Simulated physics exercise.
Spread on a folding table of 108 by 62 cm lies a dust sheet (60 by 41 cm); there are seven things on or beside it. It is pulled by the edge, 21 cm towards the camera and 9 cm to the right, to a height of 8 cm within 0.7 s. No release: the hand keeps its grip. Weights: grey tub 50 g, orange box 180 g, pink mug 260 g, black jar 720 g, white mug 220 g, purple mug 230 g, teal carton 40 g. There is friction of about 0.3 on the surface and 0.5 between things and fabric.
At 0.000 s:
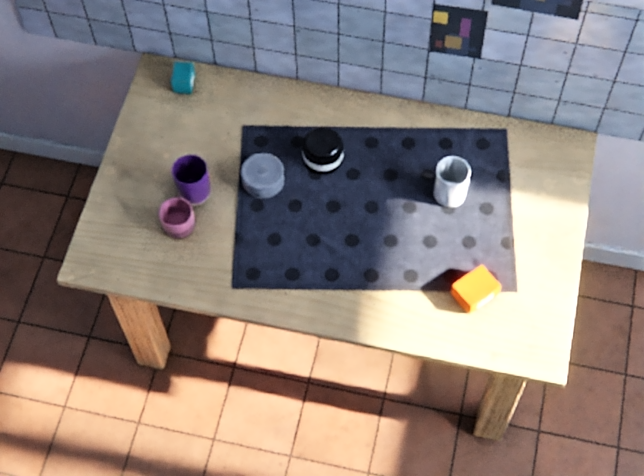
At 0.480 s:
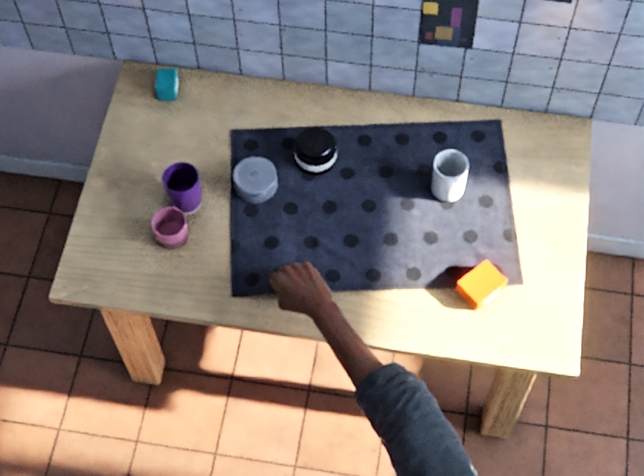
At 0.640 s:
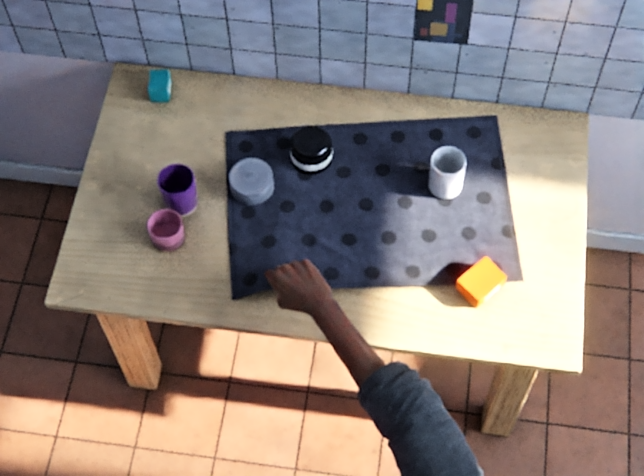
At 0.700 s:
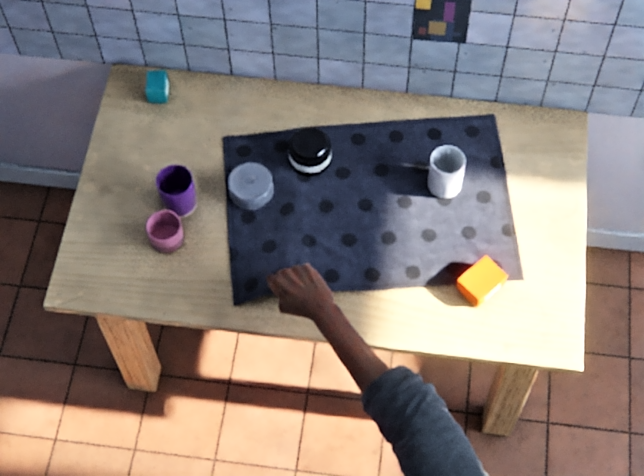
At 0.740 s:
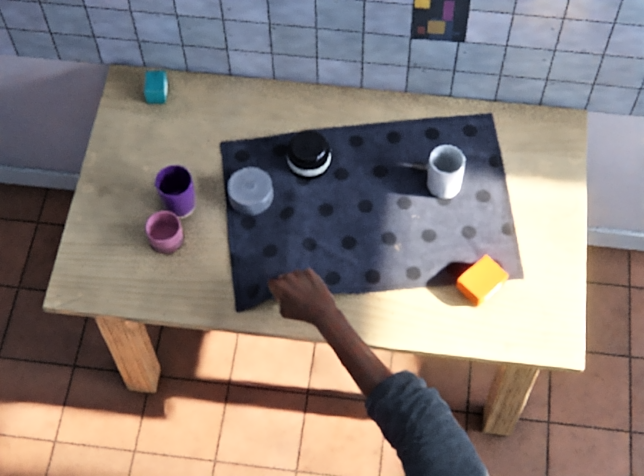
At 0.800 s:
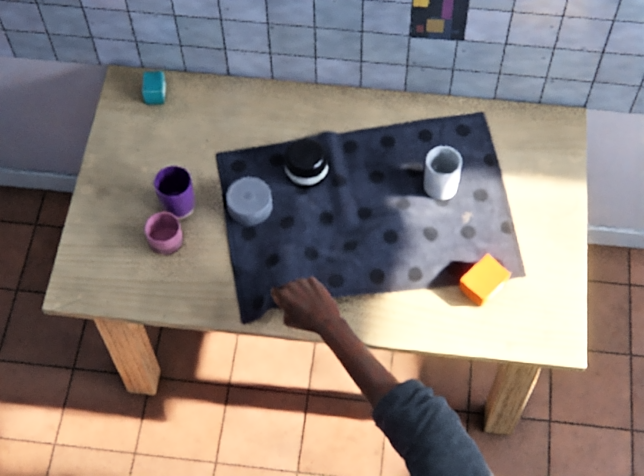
The clip opens on a dark spotted cloth spread across a wooden table, with mugs, containers and an orange box on or around it. A hand reaches in and grips the cloth's front edge, then drags it slightly forward, skewing and wrinkling it as the grey tub and black jar shift along.
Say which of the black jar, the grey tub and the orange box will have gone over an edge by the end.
Black jar: Safe; grey tub: Safe; orange box: Safe.
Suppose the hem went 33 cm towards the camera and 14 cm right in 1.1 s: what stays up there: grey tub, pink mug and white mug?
So the grey tub comes down, the pink mug does not fall, and the white mug does not fall.
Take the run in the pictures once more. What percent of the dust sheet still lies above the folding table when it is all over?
Share within the edges: Approx. 85 %.
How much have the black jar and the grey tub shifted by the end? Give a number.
Roughly: Black jar 25 cm; grey tub 25 cm.
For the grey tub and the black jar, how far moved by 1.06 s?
I'd put the grey tub at some 20 centimetres and the black jar at some 15 centimetres.
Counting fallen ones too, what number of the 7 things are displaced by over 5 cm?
All told, 3.
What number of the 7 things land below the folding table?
That makes 0.
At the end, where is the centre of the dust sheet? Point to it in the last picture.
About (353, 284).
After 0.9 s, 100 % of the dust sheet is still over the top; grey tub 11 cm off its start, black jar 9 cm off its start, white mug 5 cm off its start.
After 1.1 s, 95 % of the dust sheet is still over the top; grey tub 19 cm off its start, black jar 16 cm off its start, orange box 1 cm off its start.
After 1.2 s, 85 % of the dust sheet is still over the top; grey tub 25 cm off its start at (240, 283), black jar 22 cm off its start at (287, 231), orange box 2 cm off its start at (481, 282).
After 1.3 s, 85 % of the dust sheet is still over the top; grey tub 28 cm off its start, black jar 25 cm off its start, orange box 3 cm off its start.
After 2.9 s, 85 % of the dust sheet is still over the top; grey tub 27 cm off its start at (240, 294), black jar 25 cm off its start at (287, 242), orange box 3 cm off its start at (479, 285), white mug 15 cm off its start at (414, 213).
